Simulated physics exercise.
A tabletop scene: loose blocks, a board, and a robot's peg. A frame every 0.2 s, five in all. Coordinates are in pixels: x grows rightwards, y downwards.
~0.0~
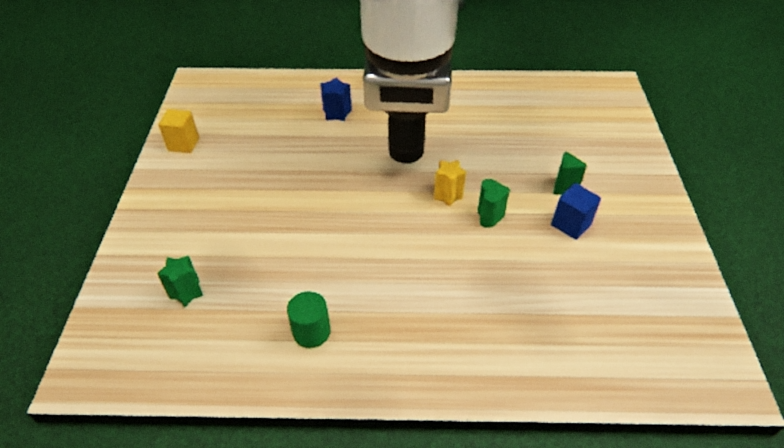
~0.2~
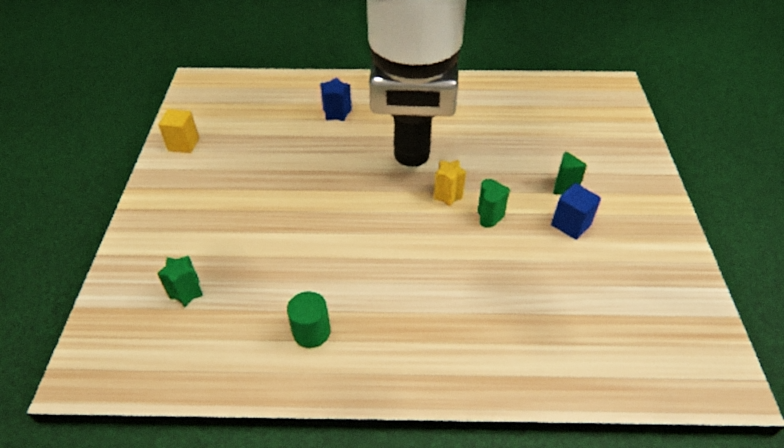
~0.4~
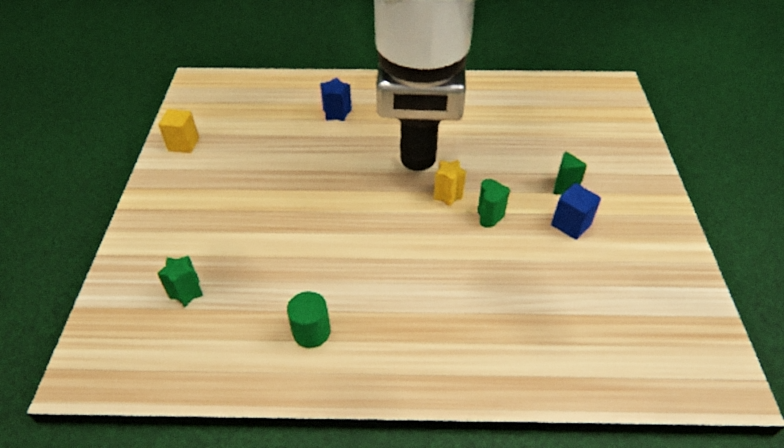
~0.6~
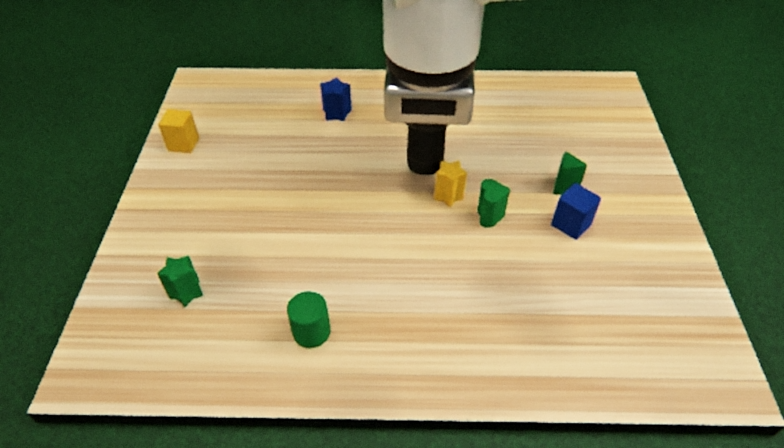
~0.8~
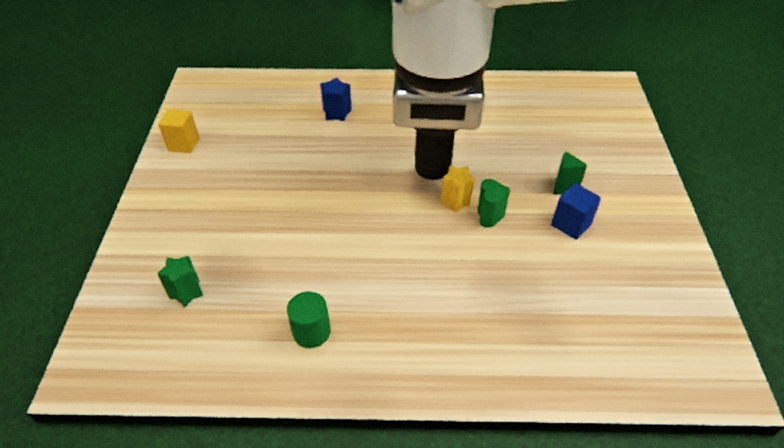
A robot arm with a black peg reaches over a pale wooden board on a green surface, seen from above at an angle by a still camera. A yellow star, green heart, green triangle and blue cube sit right of centre, with a blue star and yellow block upper left, and a green star and cylinder lower left. The peg glides slightly right and nearer, then nudges the yellow star a little rightward.
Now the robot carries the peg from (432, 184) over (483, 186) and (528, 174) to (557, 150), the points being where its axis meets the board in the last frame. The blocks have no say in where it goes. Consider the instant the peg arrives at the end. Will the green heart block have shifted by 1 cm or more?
Yes, that is how it ends up.
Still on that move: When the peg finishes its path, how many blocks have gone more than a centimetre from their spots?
I'm going with two.
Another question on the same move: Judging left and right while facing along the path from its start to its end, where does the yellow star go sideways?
Off to the right side.
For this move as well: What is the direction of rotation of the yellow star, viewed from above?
Twists clockwise.
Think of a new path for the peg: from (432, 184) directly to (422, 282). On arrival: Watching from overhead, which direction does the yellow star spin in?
It ends up turned anticlockwise.
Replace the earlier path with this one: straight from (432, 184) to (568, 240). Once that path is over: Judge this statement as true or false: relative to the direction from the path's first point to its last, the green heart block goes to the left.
The statement is incorrect.
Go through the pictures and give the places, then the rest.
Peg's lower end (406, 152); yellow star (451, 168); green heart block (494, 190); green triangular block (572, 161), in the first picture.
Peg (412, 156); blocks still, in the second picture.
Peg (418, 159); blocks still, in the third picture.
Peg (425, 164); blocks still, in the fourth picture.
Peg (433, 168); yellow star (459, 174); green heart block (494, 190); green triangular block (572, 161), in the fifth picture.
The first path, step by step. One third of the way, peg (486, 171); yellow star (491, 181), turned 70° clockwise; green heart block (506, 199), turned 30° clockwise.
Two thirds of the way, peg (532, 158); yellow star (492, 180), turned 80° clockwise; green heart block (506, 199), turned 30° clockwise.
At the end, peg (561, 134); yellow star (492, 180), turned 80° clockwise; green heart block (506, 199), turned 30° clockwise; green triangular block still.
